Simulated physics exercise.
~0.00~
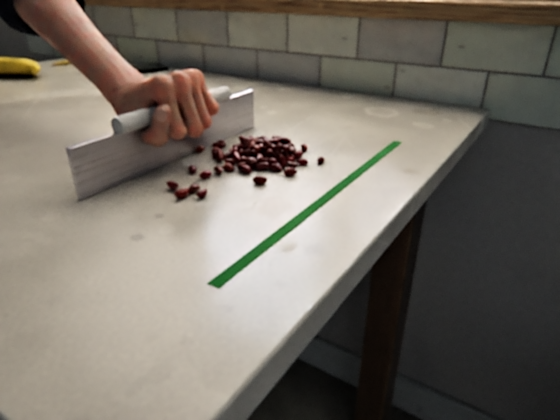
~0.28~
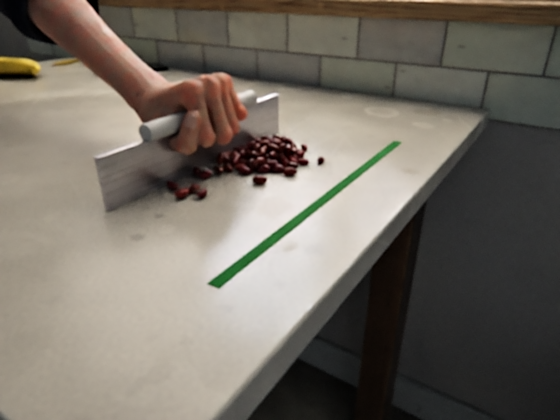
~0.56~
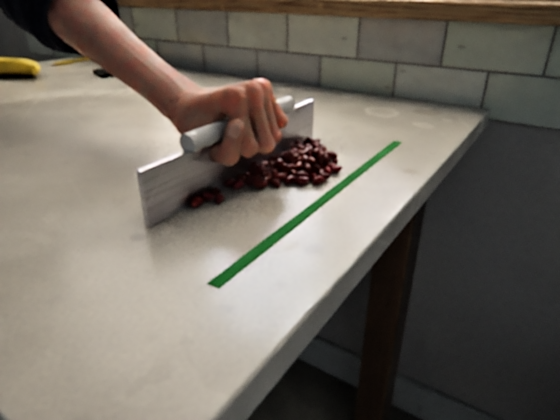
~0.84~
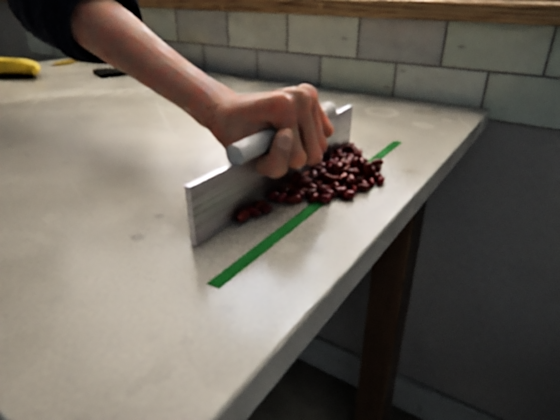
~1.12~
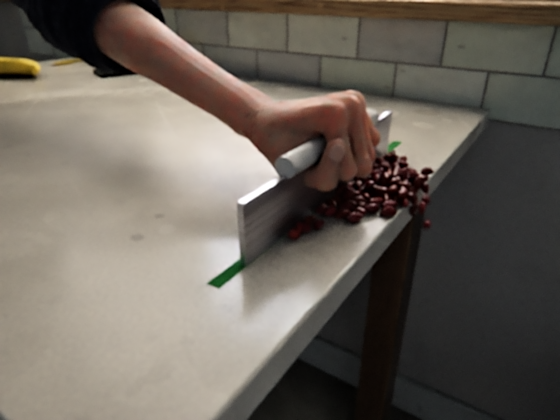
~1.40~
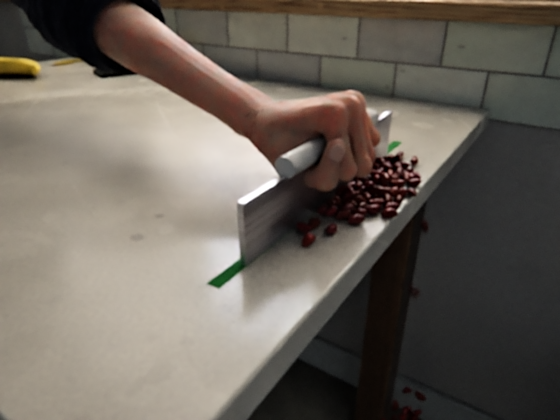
At the start, a hand grips the handle of a wide, flat scraper standing on a pale tabletop, with small dark red beans scattered to its right and a strip of green tape beyond them. The hand pushes the scraper to the right, and it gathers the beans into a tighter heap. The beans slide onto the tape and across it towards the table's edge. The scraper reaches the tape and stops there, as some beans at the far side spill over the edge. At the end, the hand still holds the scraper on the tape, several beans have dropped towards the floor, and the rest, including the nearer ones, remain on the table.
